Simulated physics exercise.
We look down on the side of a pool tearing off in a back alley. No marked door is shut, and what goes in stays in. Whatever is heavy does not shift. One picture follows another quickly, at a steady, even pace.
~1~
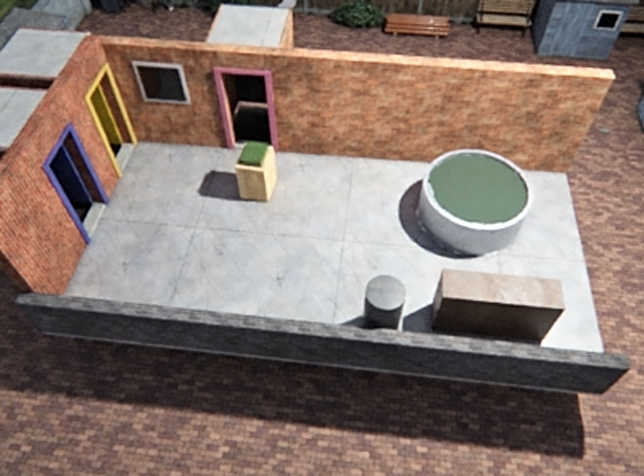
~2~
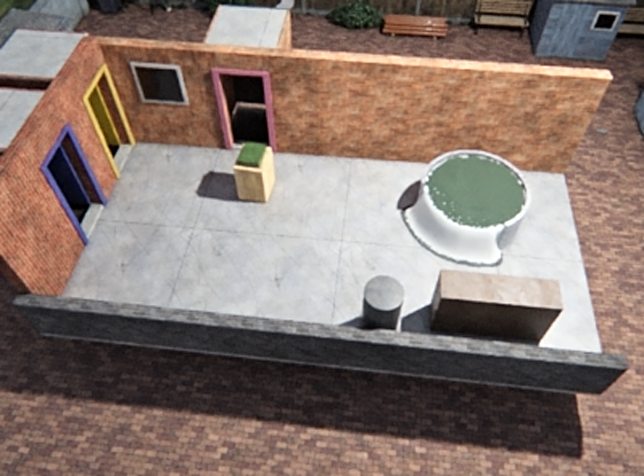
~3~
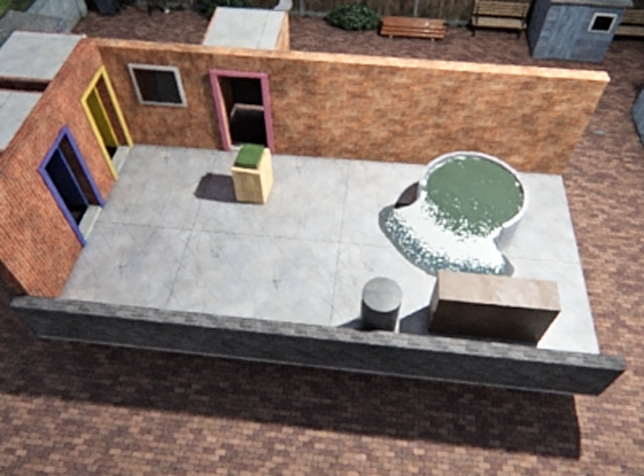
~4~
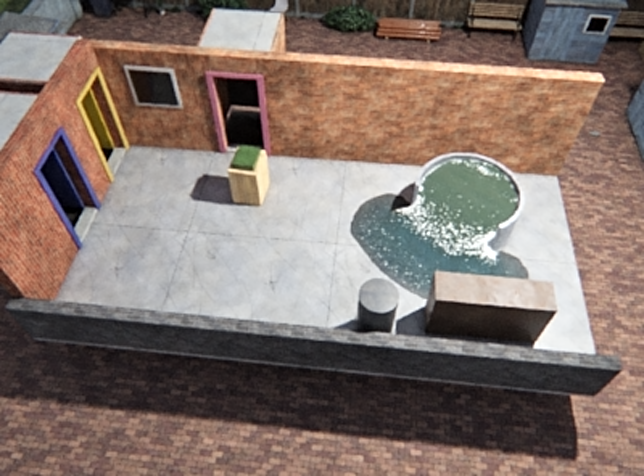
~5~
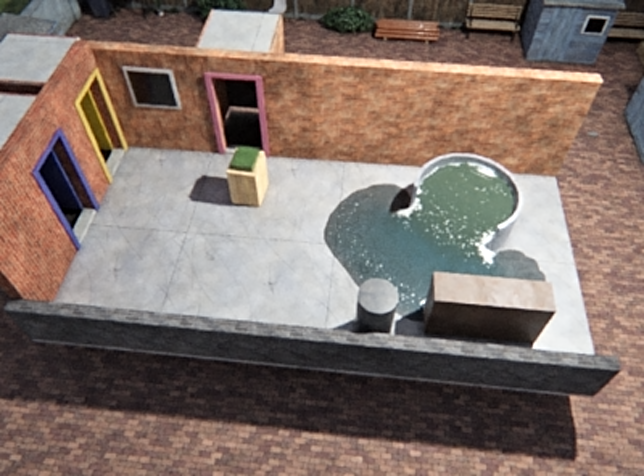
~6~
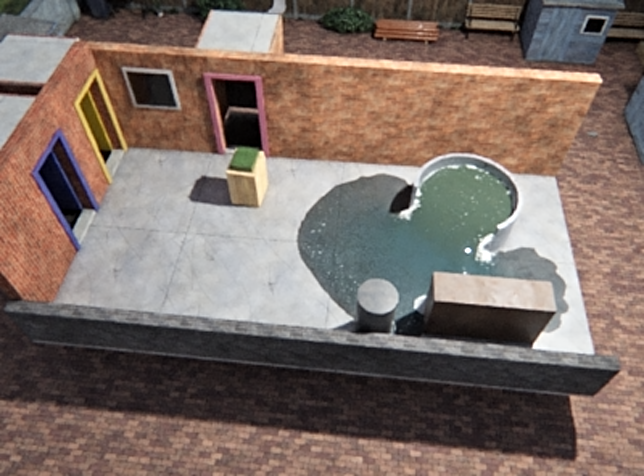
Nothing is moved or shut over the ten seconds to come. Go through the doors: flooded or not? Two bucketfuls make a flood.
Yellow door: Flooded. Blue door: Flooded. Pink door: Not flooded.
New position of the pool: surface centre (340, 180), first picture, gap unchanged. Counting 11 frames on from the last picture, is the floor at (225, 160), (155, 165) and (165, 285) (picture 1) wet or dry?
Spot by spot, in the order asked: Untouched, untouched, swamped.
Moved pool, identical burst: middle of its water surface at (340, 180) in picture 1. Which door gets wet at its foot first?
Answer: The one in blue.
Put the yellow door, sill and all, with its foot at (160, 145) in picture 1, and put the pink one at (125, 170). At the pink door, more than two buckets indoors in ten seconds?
In this case the pink door overshoots the mark.
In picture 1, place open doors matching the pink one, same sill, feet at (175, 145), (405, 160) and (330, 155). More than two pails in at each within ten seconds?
Exceeds it; stays within it; stays within it.
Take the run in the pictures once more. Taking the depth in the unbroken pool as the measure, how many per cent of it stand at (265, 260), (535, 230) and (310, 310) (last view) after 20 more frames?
I'd say close to 6, 2 and 6 percent.
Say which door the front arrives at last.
The yellow-painted one.
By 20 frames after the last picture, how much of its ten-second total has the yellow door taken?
It works out at roughly 0 percent of the ten-second total.
A moment on, water covers 40 % of the floor; the yellow door not reached, the blue door not reached, the pink door not reached.
Next, water covers 55 % of the floor; the yellow door not reached, the blue door not reached, the pink door not reached.
Then, water covers 70 % of the floor; the yellow door not reached, the blue door wet at the sill, nothing in, the pink door wet at the sill, nothing in.
Later, water covers 75 % of the floor; the yellow door under two buckets in, the blue door over two buckets in, the pink door wet at the sill, nothing in.
In the end, water covers 85 % of the floor; the yellow door over two buckets in, the blue door over two buckets in, the pink door wet at the sill, nothing in.
